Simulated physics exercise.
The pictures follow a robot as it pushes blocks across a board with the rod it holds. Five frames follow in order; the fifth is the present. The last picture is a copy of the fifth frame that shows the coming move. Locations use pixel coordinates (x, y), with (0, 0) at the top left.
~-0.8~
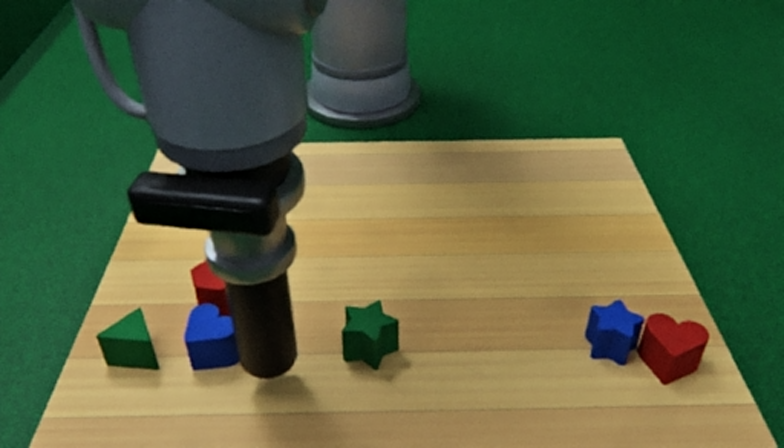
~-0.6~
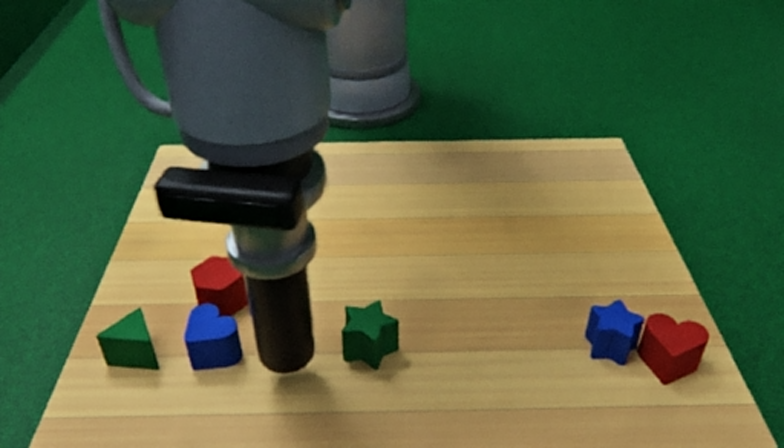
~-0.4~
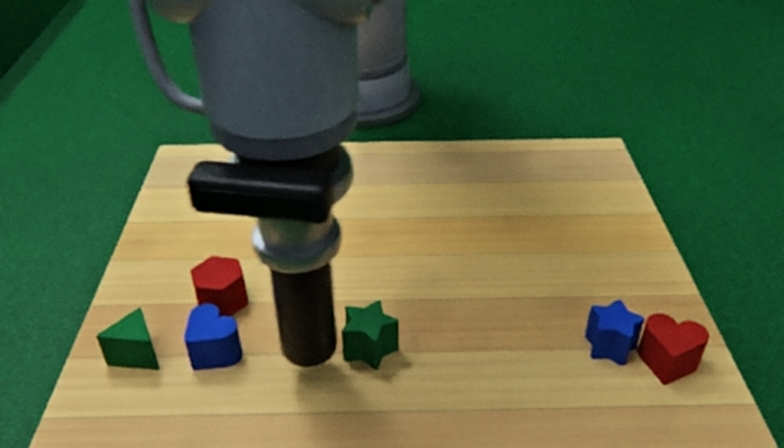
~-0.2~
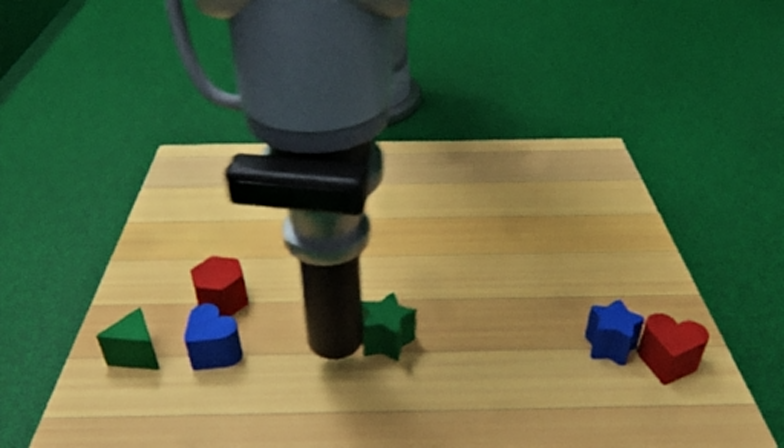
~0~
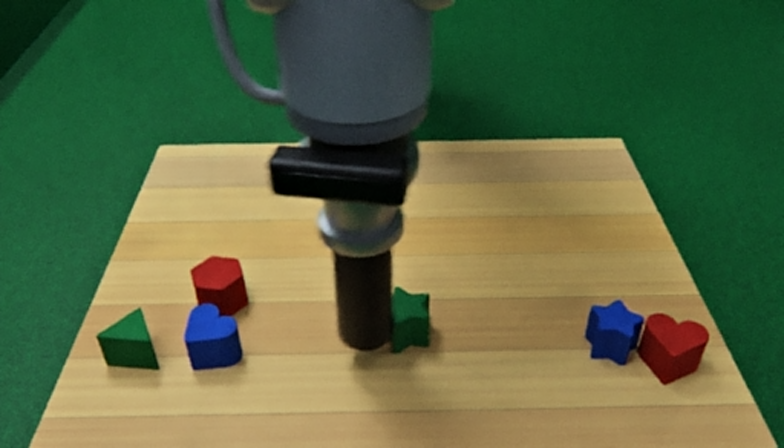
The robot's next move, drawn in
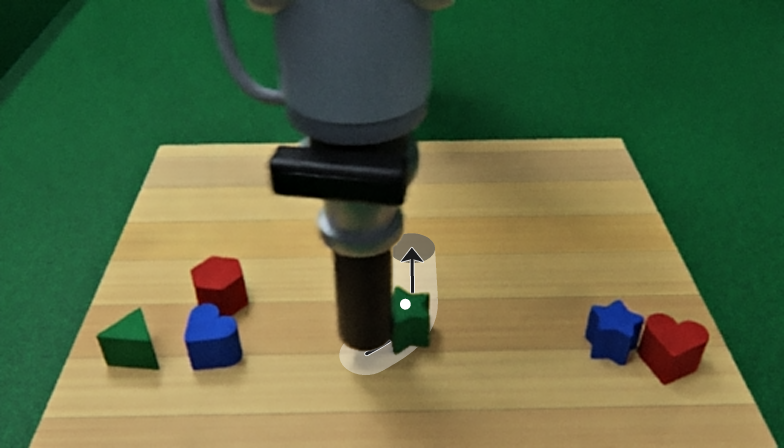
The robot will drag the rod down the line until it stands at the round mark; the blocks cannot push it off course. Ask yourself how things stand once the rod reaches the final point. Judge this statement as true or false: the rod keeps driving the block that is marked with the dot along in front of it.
That claim is false.
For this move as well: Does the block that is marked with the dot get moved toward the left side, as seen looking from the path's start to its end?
It seems not.
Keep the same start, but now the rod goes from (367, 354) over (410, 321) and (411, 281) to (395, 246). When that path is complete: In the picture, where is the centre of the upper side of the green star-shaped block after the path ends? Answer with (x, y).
Roughly at (462, 265).
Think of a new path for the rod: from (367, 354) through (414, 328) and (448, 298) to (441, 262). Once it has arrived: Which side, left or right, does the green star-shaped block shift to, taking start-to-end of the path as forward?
To the path's right.
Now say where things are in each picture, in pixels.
Rod's lower end at (269, 359); green star-shaped block at (368, 319), in the first frame.
Rod at (287, 354); blocks still, in the second frame.
Rod at (310, 348); blocks still, in the third frame.
Rod at (336, 341); green star-shaped block at (386, 311), in the fourth frame.
Rod at (366, 333); green star-shaped block at (405, 304), in the fifth frame.
Drawn move, from (367, 354) through (407, 322) and (412, 283) to (412, 248); the dot is on the green star-shaped block.
On the path given first. One third of the way, rod at (408, 300); green star-shaped block at (447, 277).
Two thirds of the way, rod at (413, 262); green star-shaped block at (458, 265), turned 45° clockwise.
At the end, rod at (412, 228); green star-shaped block at (458, 264), turned 45° clockwise.
